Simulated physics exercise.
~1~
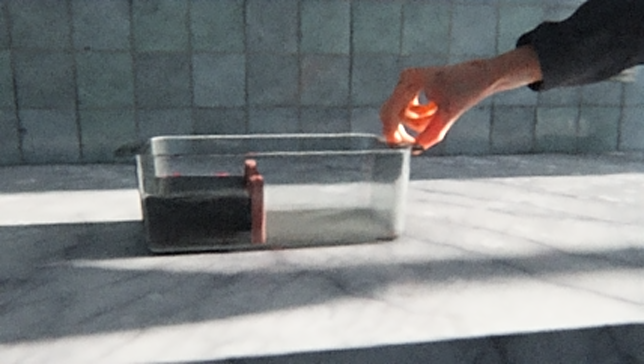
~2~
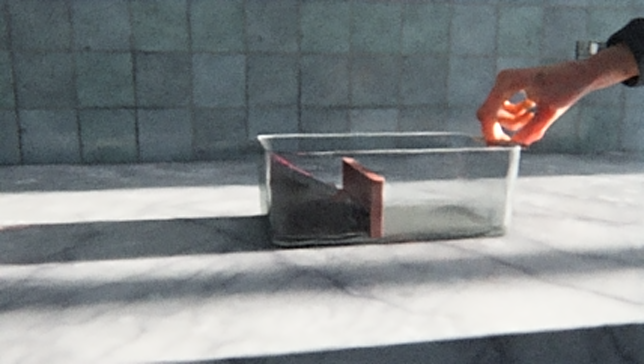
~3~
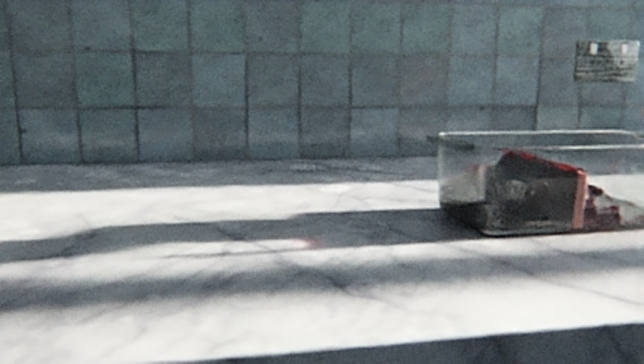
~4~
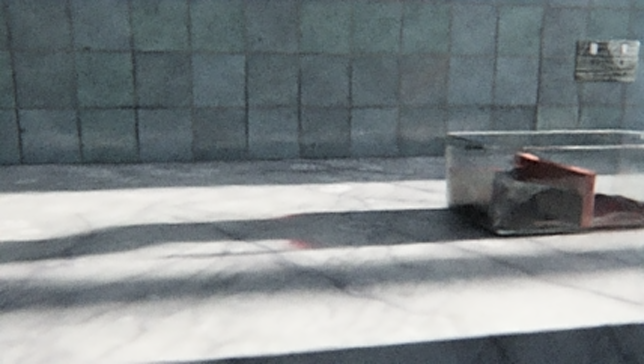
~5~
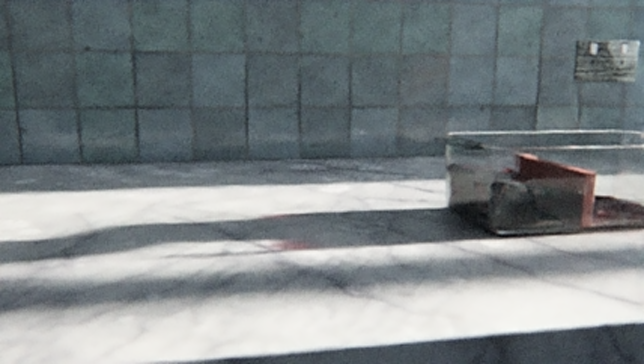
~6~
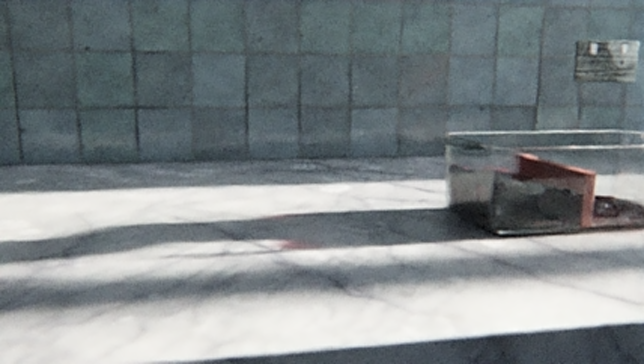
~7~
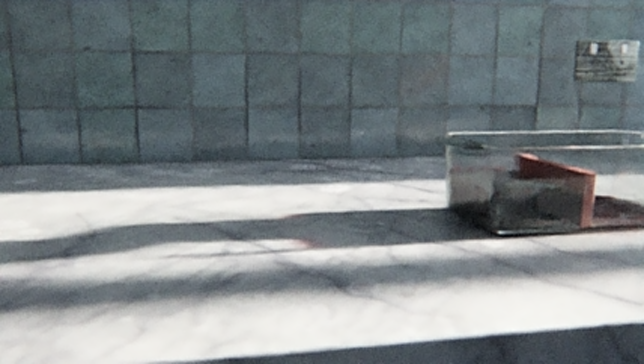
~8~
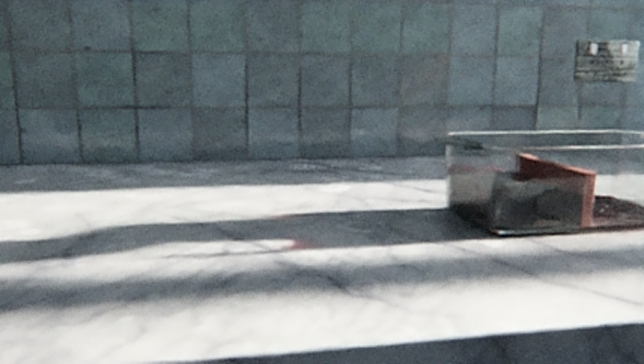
On a sunlit marble counter, a hand pulls a divided glass box rightwards, dark liquid surging and a little crossing the divider.
